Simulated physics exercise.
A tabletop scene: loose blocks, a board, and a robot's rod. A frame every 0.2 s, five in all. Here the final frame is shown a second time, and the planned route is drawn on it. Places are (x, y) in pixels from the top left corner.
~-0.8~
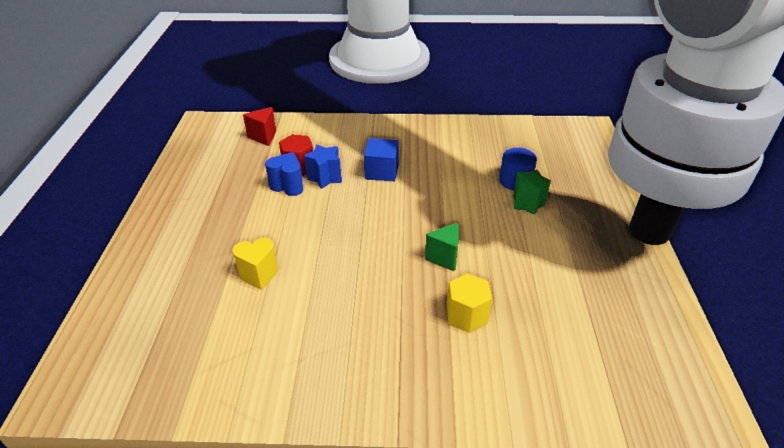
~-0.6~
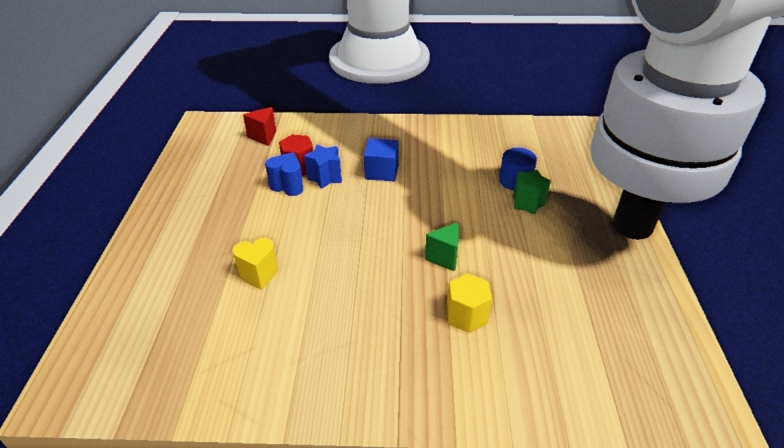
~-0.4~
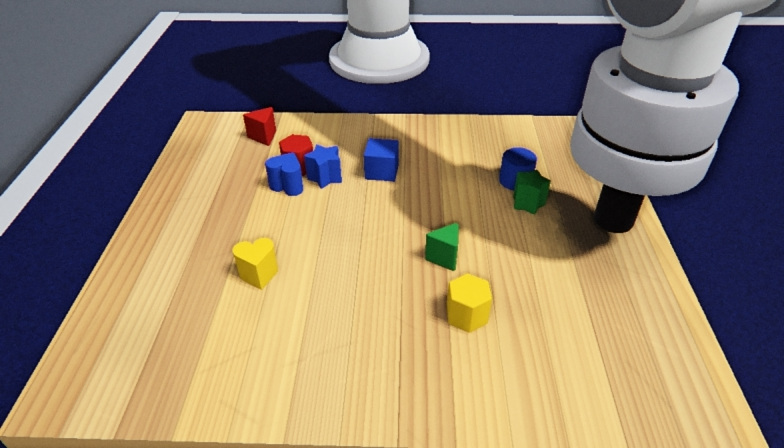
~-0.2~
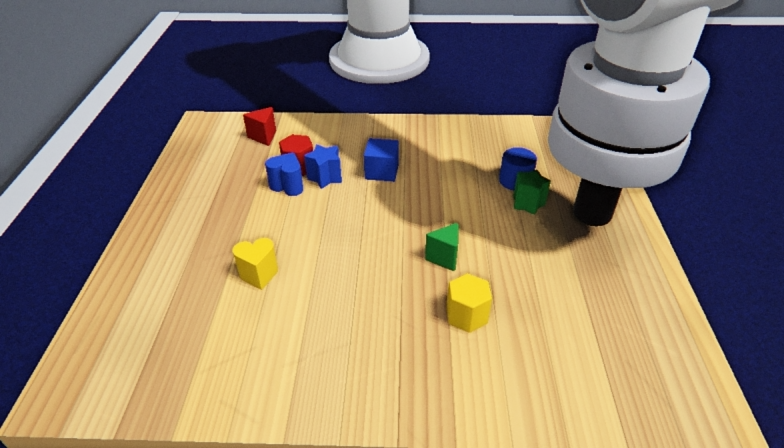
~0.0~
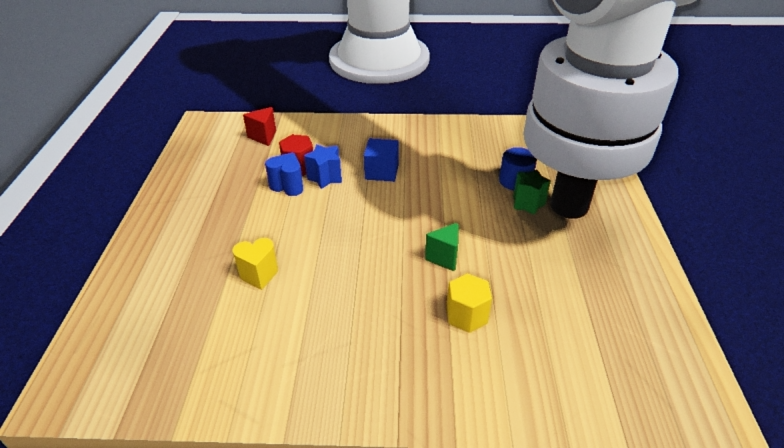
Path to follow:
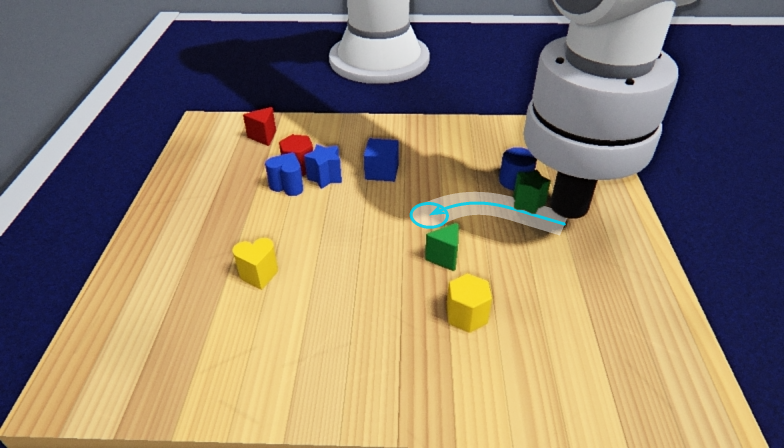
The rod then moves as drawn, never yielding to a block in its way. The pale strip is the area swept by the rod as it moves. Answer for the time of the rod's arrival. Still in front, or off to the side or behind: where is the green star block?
The rod has moved past the green star block by the time the path ends.
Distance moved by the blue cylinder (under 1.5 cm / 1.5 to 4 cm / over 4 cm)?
Range: 1.5 to 4 cm.
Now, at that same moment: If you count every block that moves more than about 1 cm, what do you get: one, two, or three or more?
Two blocks, no more.
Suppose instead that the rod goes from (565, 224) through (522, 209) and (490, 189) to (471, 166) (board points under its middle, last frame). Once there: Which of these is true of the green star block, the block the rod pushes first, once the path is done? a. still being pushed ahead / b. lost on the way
Answer: A.
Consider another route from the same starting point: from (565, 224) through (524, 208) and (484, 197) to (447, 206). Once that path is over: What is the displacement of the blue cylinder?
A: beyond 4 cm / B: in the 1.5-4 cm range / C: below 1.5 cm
B (in the 1.5-4 cm range)
The line goes from (565, 224) over (517, 210) and (471, 203) to (429, 215).
What follows on the original path. One third of the way, rod at (520, 194); blue cylinder at (513, 150); green star block at (504, 167), turned 30° clockwise.
Two thirds of the way, rod at (472, 187); blue cylinder at (510, 148); green star block at (484, 157), turned 85° clockwise.
At the end, rod at (430, 199); green triangular piece unmoved; blue cylinder at (510, 148); green star block at (484, 157), turned 85° clockwise.
